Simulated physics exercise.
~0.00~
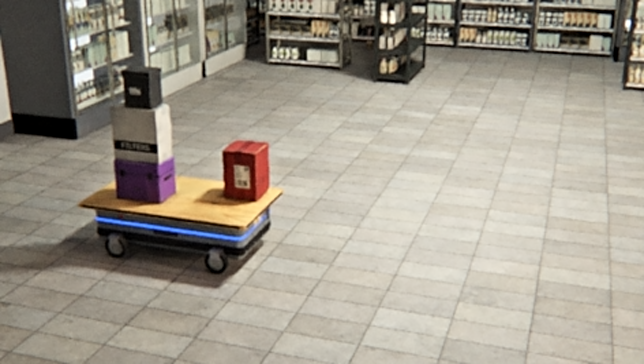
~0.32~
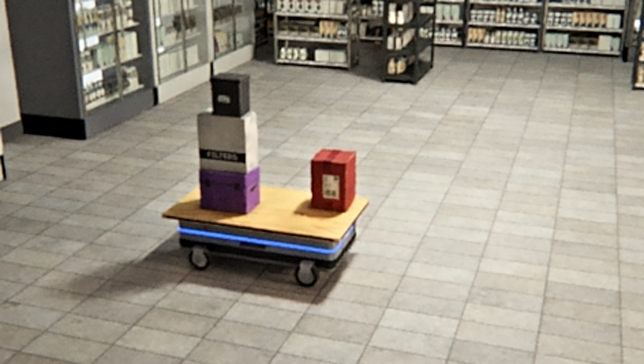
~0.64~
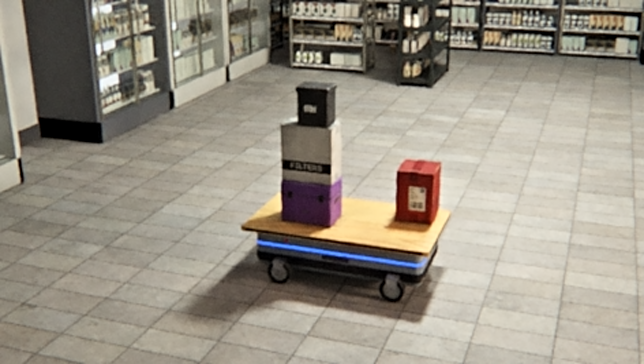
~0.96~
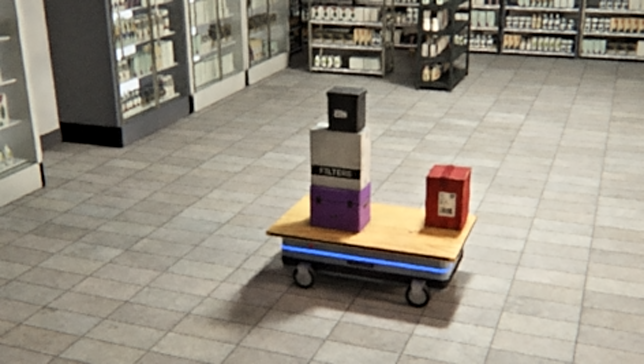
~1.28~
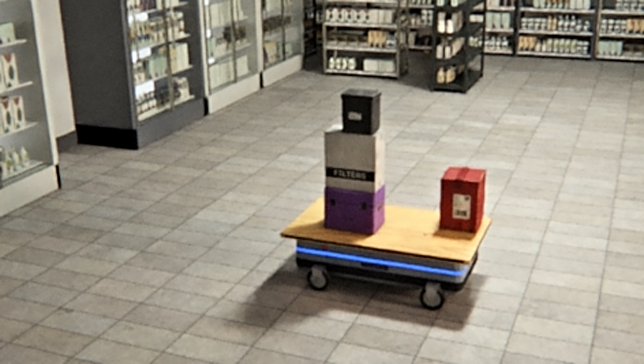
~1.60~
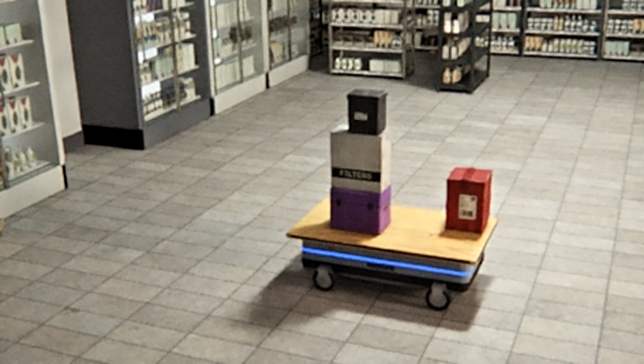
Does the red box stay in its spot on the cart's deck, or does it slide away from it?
The red box stays in its spot on the deck, still upright beside the stack.
In a shop, a cart rolls right and slows, its stacked boxes and red box upright.
